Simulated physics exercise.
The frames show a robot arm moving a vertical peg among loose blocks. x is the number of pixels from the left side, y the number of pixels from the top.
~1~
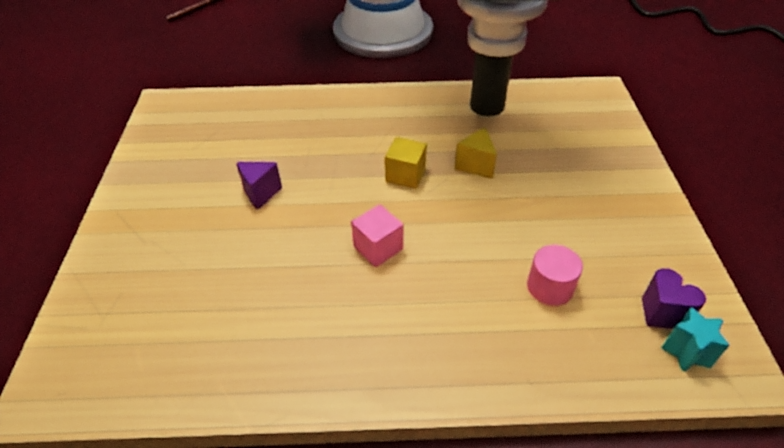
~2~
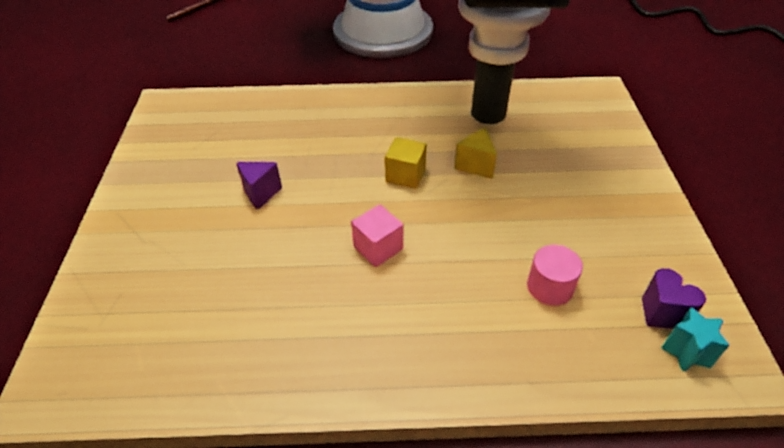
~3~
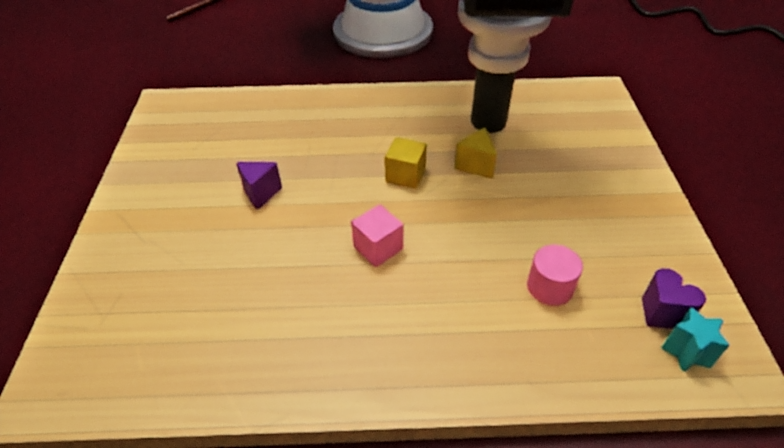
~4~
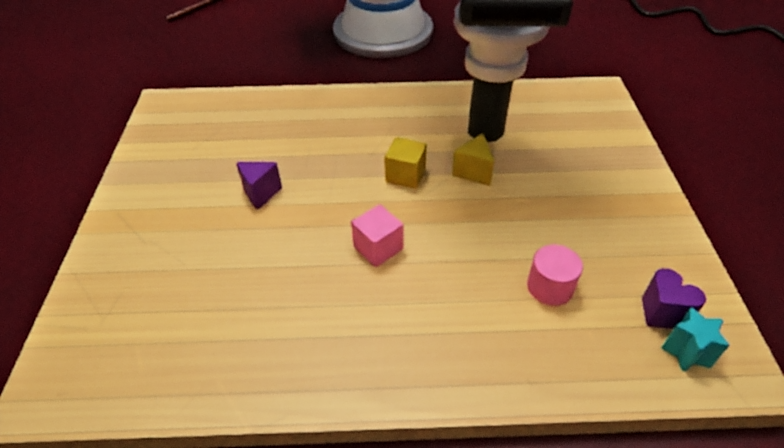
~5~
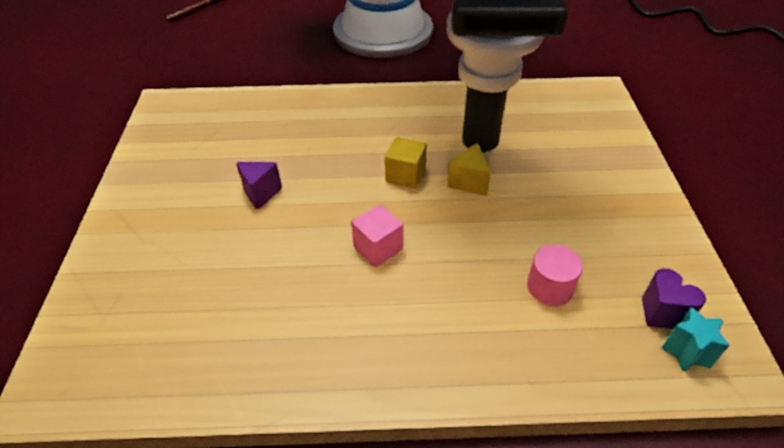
A robot arm lowers its black peg toward the yellow triangular block and nudges it slightly forward.
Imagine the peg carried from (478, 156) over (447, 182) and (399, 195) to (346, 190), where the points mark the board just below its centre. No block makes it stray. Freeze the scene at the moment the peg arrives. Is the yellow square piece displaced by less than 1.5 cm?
No - that is not the case.
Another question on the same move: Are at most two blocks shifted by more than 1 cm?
Yes.
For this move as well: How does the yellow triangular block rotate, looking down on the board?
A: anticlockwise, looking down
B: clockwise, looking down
Letter A.
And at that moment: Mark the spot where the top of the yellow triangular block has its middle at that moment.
The yellow triangular block ends near (451, 183).
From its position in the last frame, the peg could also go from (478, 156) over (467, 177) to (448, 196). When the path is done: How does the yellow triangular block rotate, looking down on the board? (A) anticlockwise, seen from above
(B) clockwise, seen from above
A.
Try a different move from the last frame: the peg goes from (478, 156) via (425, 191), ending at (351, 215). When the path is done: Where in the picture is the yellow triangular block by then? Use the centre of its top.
The middle of its upper face will lie at (453, 182).
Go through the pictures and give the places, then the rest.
In the first picture, peg tip at (487, 106); block tops, pink square piece at (377, 222); yellow square piece at (406, 149); yellow triangular block at (480, 141).
In the second picture, peg at (489, 114); blocks unchanged.
In the third picture, peg at (489, 122); blocks unchanged.
In the fourth picture, peg at (486, 131); yellow triangular block at (477, 148).
In the fifth picture, peg at (480, 141); pink square piece at (377, 222); yellow square piece at (406, 149); yellow triangular block at (473, 158).
The first path, step by step. One third of the way, peg at (448, 166); yellow triangular block at (458, 179), turned 75° anticlockwise.
Two thirds of the way, peg at (397, 179); yellow square piece at (384, 147), turned 50° clockwise; yellow triangular block at (451, 183), turned 110° anticlockwise.
At the end, peg at (345, 175); pink square piece in place; yellow square piece at (377, 144), turned 75° clockwise; yellow triangular block at (451, 183), turned 110° anticlockwise.
